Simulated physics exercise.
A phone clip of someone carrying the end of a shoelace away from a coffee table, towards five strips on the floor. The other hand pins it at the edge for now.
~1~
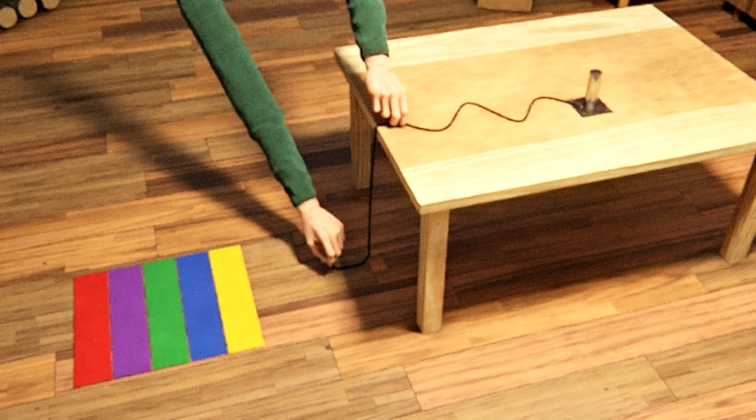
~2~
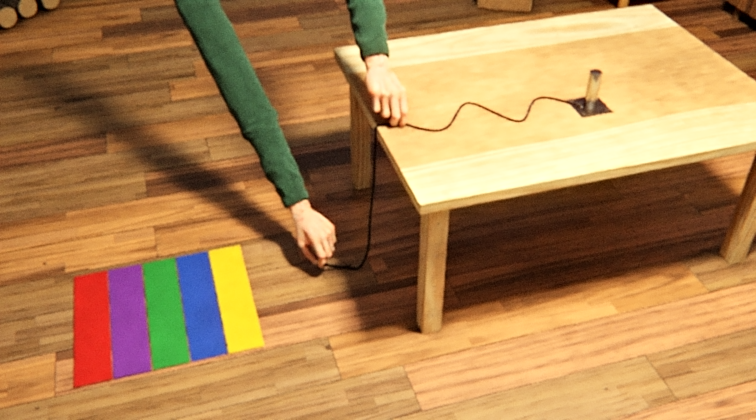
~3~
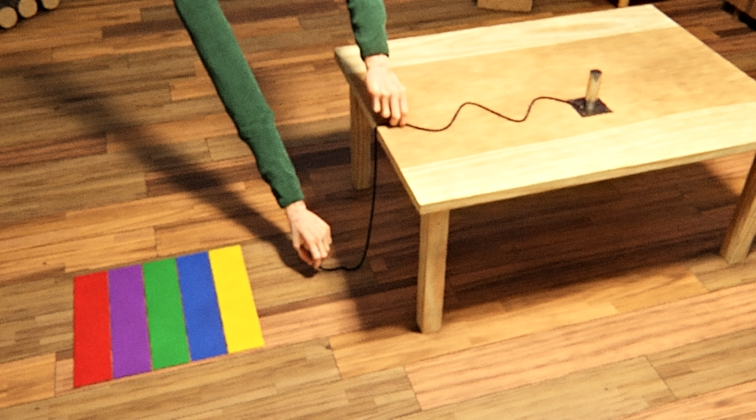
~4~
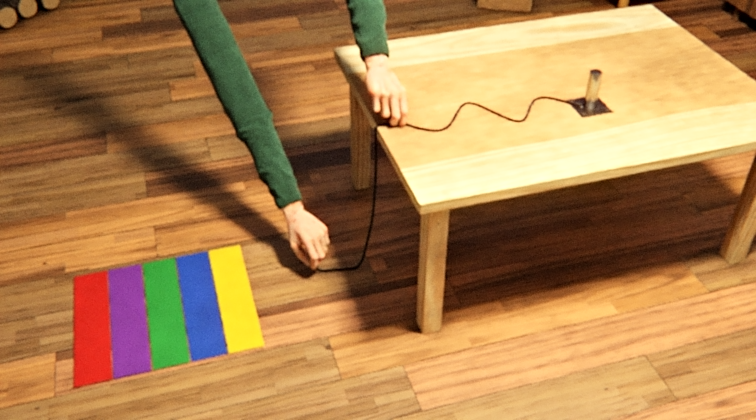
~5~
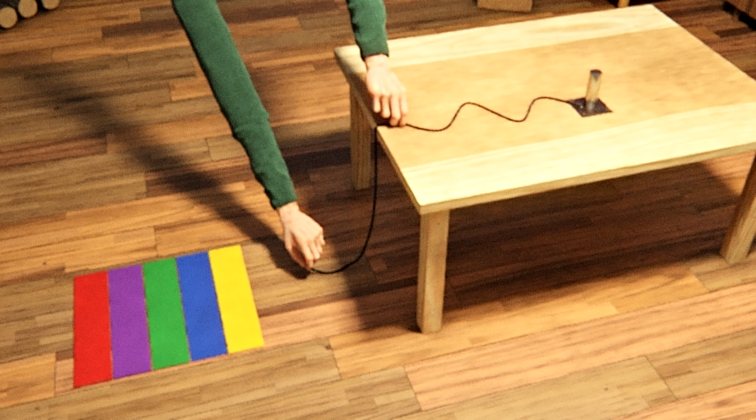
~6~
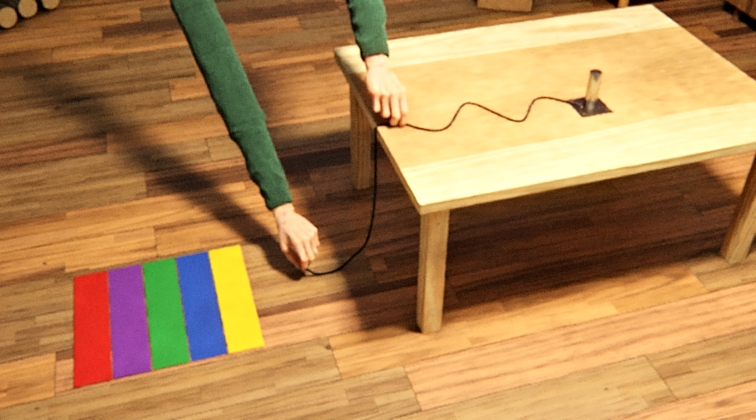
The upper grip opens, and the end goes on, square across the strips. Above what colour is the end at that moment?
It halts on the purple strip.
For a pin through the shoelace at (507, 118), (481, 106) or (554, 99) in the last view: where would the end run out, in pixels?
Try by try, around (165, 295), (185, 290) and (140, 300).
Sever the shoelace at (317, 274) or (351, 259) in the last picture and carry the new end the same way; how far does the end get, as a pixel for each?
Try by try, around (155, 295) and (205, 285).
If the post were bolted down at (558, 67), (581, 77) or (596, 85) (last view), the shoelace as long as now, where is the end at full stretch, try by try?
In that order: (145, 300), (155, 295) and (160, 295).
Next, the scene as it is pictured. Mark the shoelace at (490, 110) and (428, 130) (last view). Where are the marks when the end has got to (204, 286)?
About (453, 118), and the other about (375, 151).
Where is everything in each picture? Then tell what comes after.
End (328, 261); yellow (243, 329); blue (206, 337); green (169, 345); purple (131, 353); red (93, 362), in the first picture.
End (318, 263); shoelace through (545, 98) (498, 114) (451, 123) (381, 126) (373, 194) (367, 253), in the second picture.
End (314, 264), in the third picture.
End (311, 264); shoelace through (545, 98) (498, 114) (451, 123) (381, 126) (375, 194) (365, 252), in the fourth picture.
End (306, 265), in the fifth picture.
End (301, 266); shoelace through (545, 98) (498, 114) (451, 123) (381, 126) (375, 193) (359, 251), in the sixth picture.
A little later, end near (203, 286); over blue.
Next, end near (155, 296); over green.
When it is tight, end near (127, 301); over purple. Over purple.
